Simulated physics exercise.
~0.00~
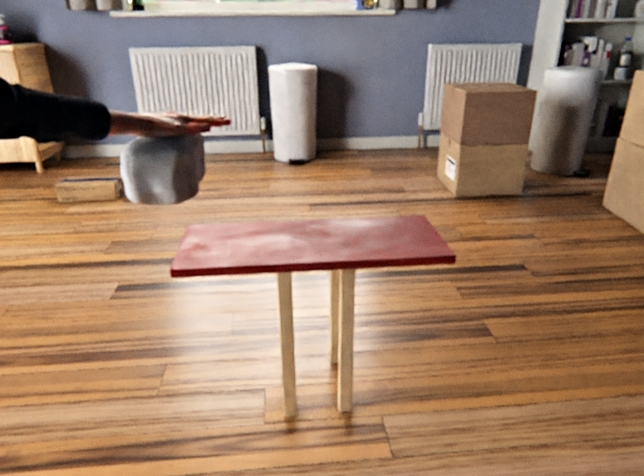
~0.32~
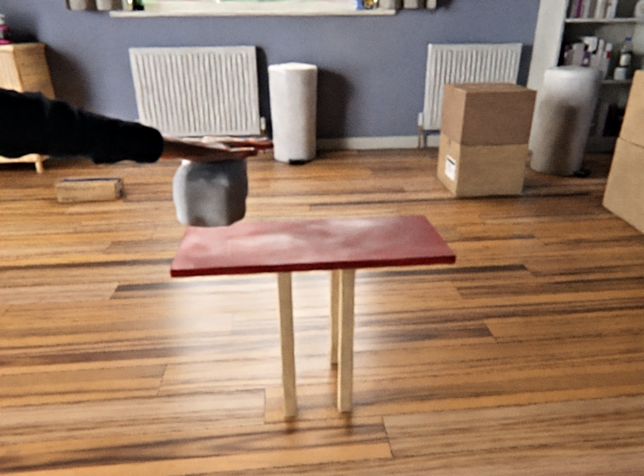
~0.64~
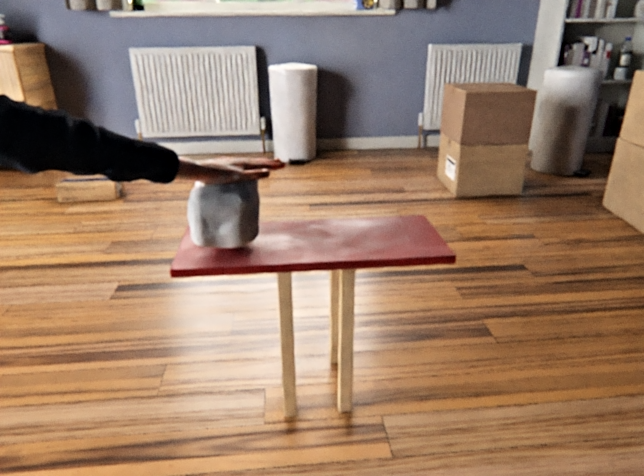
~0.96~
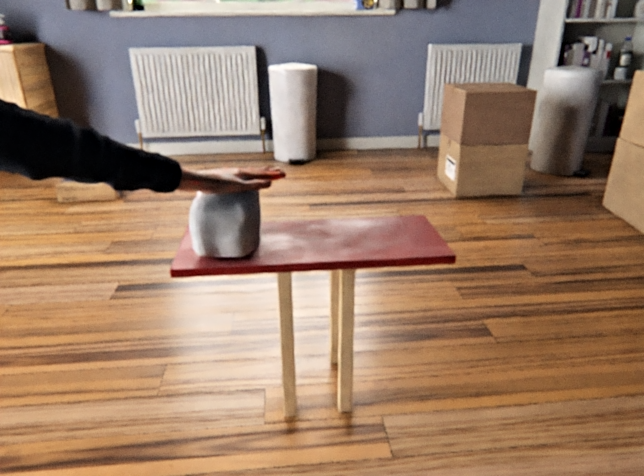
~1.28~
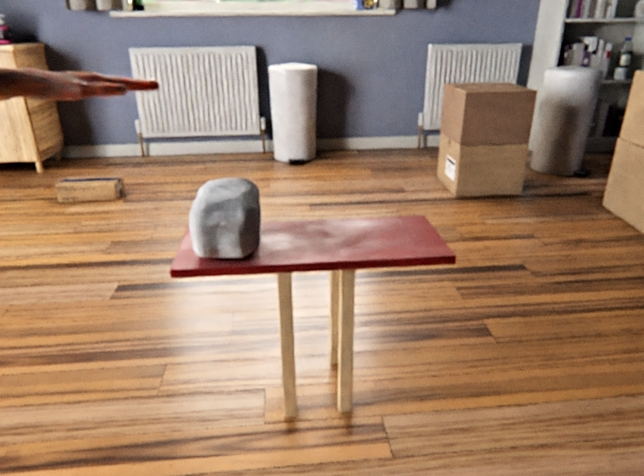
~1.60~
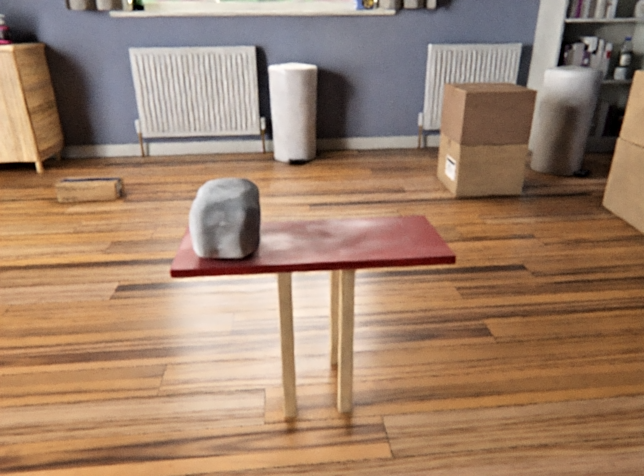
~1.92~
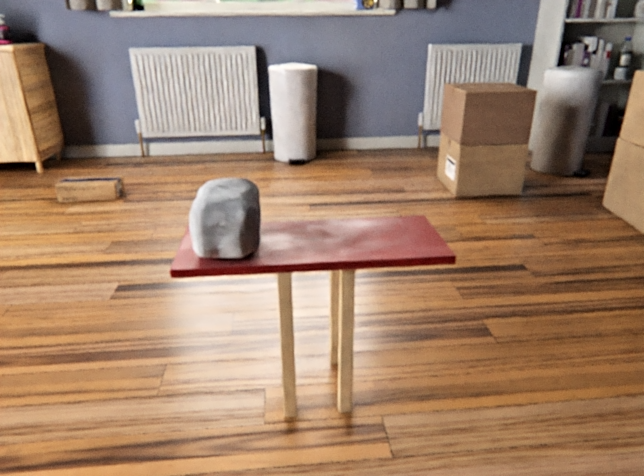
At the start, a hand holds a grey, rounded cushion-like object to the left of a small red-topped trestle standing on a wooden floor. The arm, in a dark sleeve, reaches in from the left and carries the object rightward and down towards the near end of the top. It lowers the object onto the left end of the red surface and keeps the hand resting on it briefly. The hand then lets go and draws back out of view to the left. The trestle holds firm and level, with the grey object sitting still on its left end.
